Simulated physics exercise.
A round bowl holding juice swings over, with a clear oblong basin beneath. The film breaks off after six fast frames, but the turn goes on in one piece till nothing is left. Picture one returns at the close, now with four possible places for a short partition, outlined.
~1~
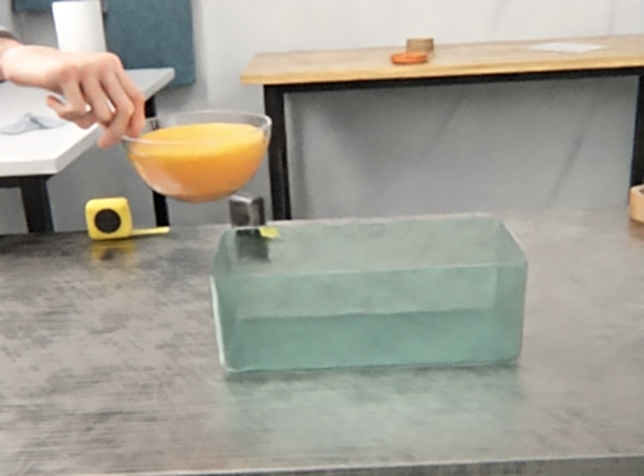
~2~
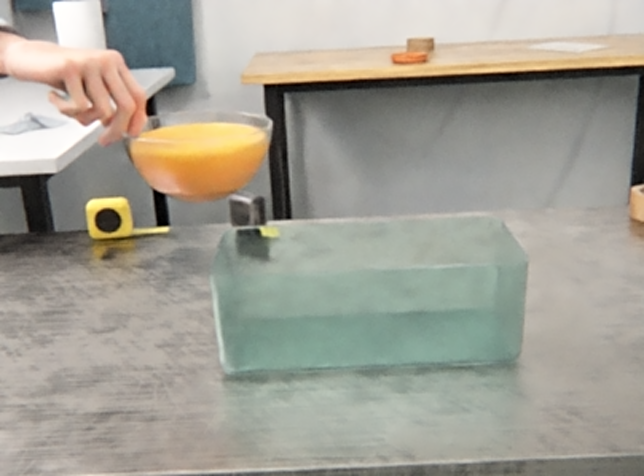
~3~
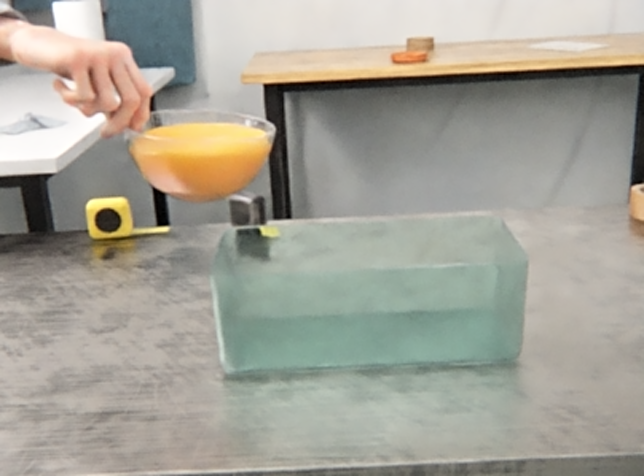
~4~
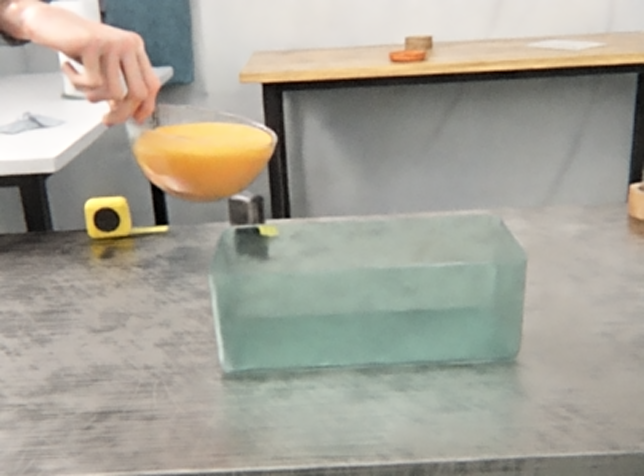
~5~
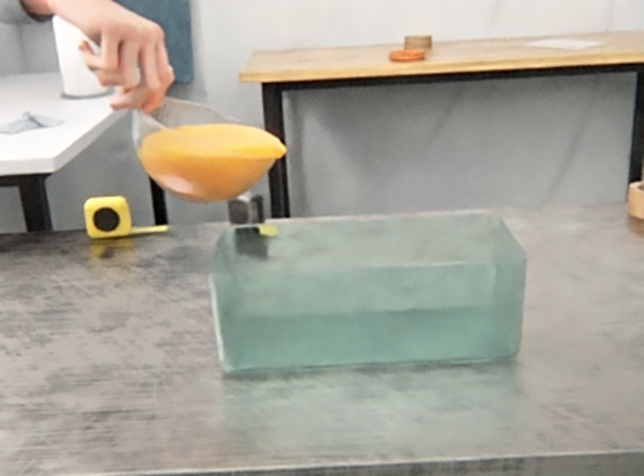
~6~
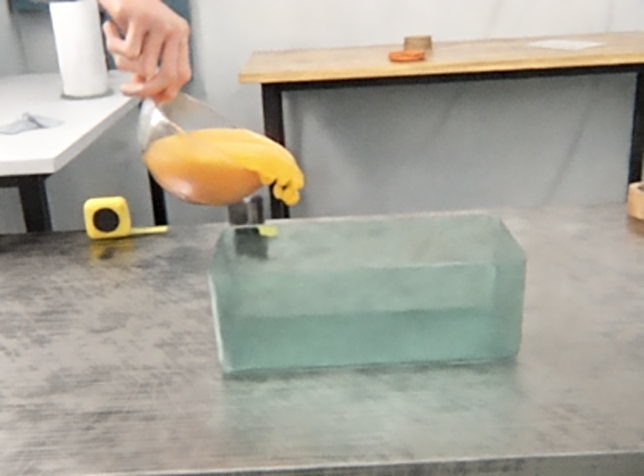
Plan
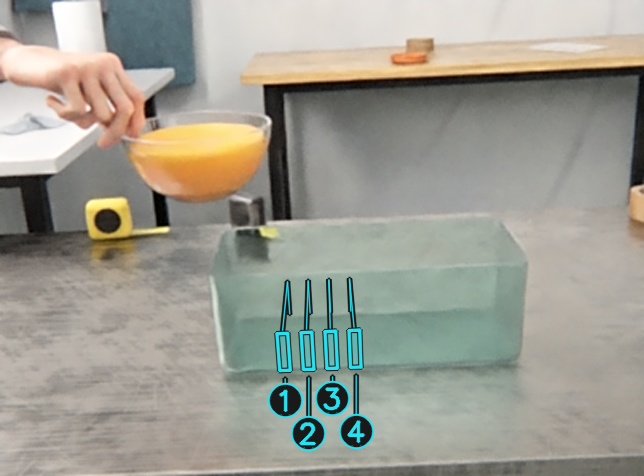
A hand tilts a glass bowl of orange liquid until some flows over its lip.
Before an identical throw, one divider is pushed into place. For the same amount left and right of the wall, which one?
Use position 3.
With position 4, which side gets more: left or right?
The left side.
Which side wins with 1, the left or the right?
The right side.
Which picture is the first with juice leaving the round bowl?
In picture 5.
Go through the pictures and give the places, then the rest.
Upright, lip at (268, 121); basin from (221, 371) to (520, 358); nothing has left yet.
Upright, lip at (269, 123); nothing has left yet.
Tipped about 6°, lip at (272, 129); nothing has left yet.
Tipped about 14°, lip at (274, 138); nothing has left yet.
Tipped about 24°, lip at (276, 151); juice is over the lip, down to (280, 153).
Tipped about 37°, lip at (276, 168); juice is over the lip, down to (291, 200).
On the marked copy, 1 at (285, 378); 2 at (308, 377); 3 at (332, 376); 4 at (356, 375).
For position 1, about 14 % ends left of the wall and 86 % right of it.
For position 2, about 27 % ends left of the wall and 73 % right of it.
For position 3, about 48 % ends left of the wall and 50 % right of it.
For position 4, about 76 % ends left of the wall and 22 % right of it.
